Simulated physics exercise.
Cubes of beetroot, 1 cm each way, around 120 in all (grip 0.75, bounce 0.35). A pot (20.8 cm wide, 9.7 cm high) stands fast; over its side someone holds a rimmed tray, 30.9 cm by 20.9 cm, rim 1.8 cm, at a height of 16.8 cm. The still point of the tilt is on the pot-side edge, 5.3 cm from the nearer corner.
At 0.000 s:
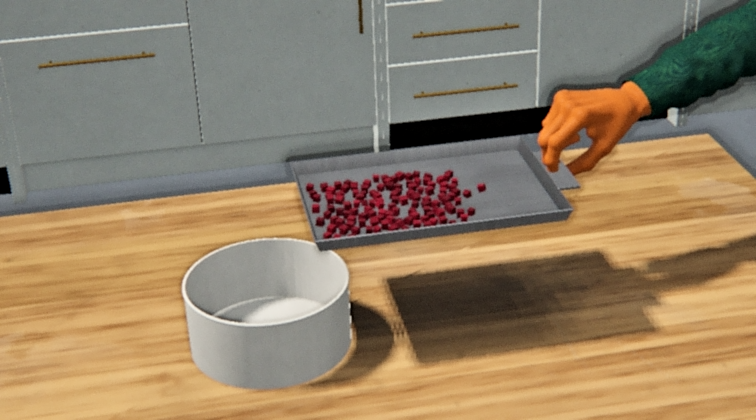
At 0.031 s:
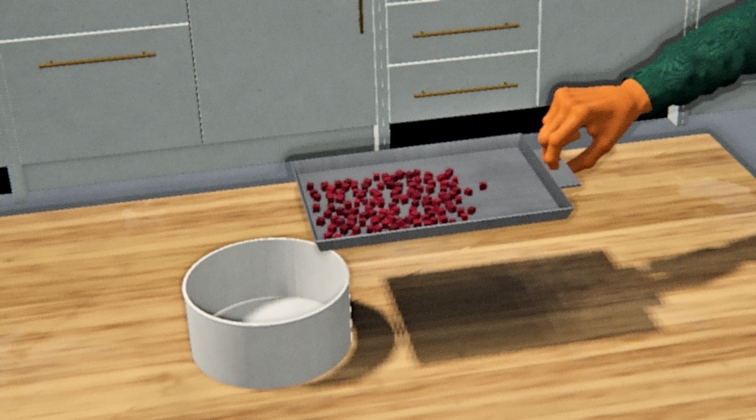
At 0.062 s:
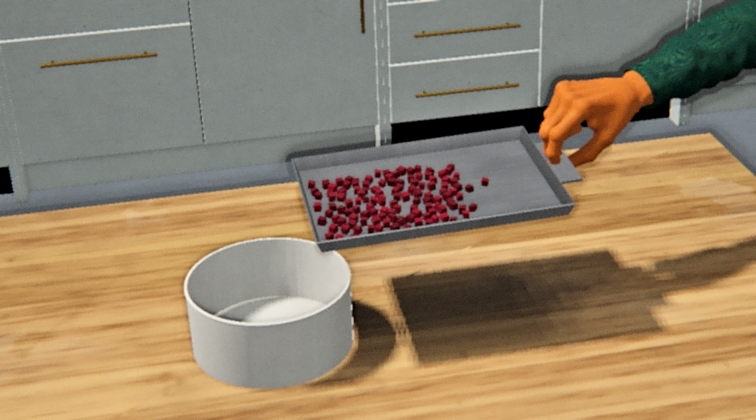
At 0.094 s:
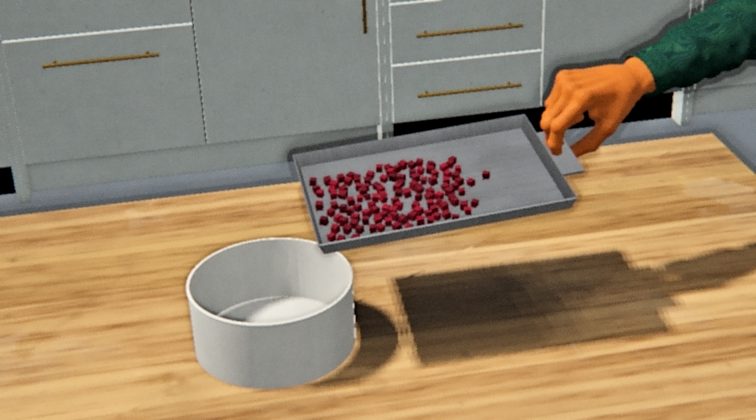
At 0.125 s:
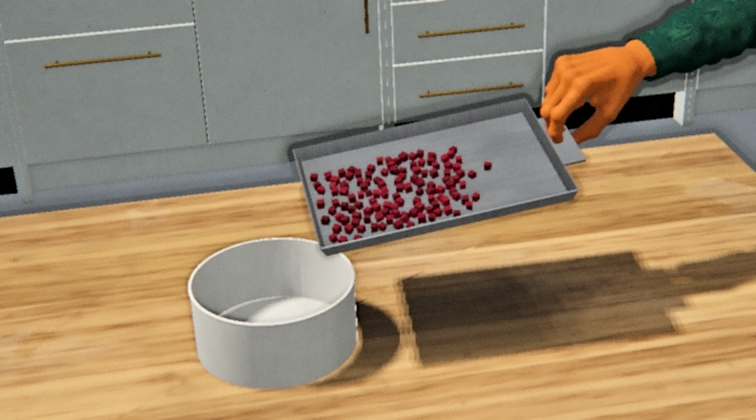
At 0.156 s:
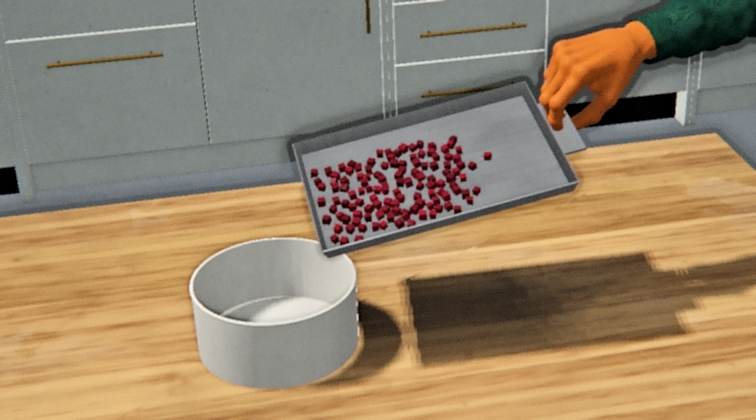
On a wooden counter in front of grey cabinets, an orange-gloved hand holds a rimmed tray of small dark red cubes beside a round white pot, then steadily raises its right side, tilting the tray toward the left.
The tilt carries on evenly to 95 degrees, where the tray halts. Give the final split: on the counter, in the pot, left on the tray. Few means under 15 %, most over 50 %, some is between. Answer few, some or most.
On the counter: Most; in the pot: Some; left on the tray: Few.
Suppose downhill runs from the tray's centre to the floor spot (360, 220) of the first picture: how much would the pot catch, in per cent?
Some 95 per cent.
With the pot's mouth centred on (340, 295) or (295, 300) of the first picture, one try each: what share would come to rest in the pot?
Some 100 and 100 per cent.
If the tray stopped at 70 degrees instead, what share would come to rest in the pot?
It would be near 30 per cent.
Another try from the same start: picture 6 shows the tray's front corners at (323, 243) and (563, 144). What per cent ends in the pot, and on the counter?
Pot 95, counter 5.
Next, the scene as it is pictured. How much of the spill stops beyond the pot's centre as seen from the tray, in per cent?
About 30 per cent.
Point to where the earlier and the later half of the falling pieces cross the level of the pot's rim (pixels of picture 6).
First near (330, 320), later near (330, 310).
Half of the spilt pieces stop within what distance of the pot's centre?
About 18 cm.
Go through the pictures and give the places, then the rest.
In the first frame, tray tilt 0 degrees, front corners at (320, 238) and (567, 207); middle of the pieces at (395, 200); pot at (266, 279).
In the second frame, tray tilt 1 degrees, front corners at (320, 238) and (567, 206); middle of the pieces at (396, 199).
In the third frame, tray tilt 3 degrees, front corners at (321, 239) and (569, 202); middle of the pieces at (397, 197).
In the fourth frame, tray tilt 6 degrees, front corners at (323, 242) and (570, 196), lowest corner left front; middle of the pieces at (399, 193).
In the fifth frame, tray tilt 10 degrees, front corners at (325, 244) and (572, 188), lowest corner left front; middle of the pieces at (400, 188).
In the sixth frame, tray tilt 15 degrees, front corners at (326, 247) and (572, 180), lowest corner left front; middle of the pieces at (400, 183); pot at (273, 279). The tray's pace is about 160 degrees a second.
After 0.41 s, tilt 56 degrees; the tray holds 100 %, the pot 0 %.
After 0.57 s, tilt 82 degrees; the tray holds 90 %, the pot 0 %.
After 0.86 s, tilt 95 degrees; the tray holds 0 %, the pot 40 %.
At rest (2.0 s), counter 60 %, pot 40 %, tray 0 %.
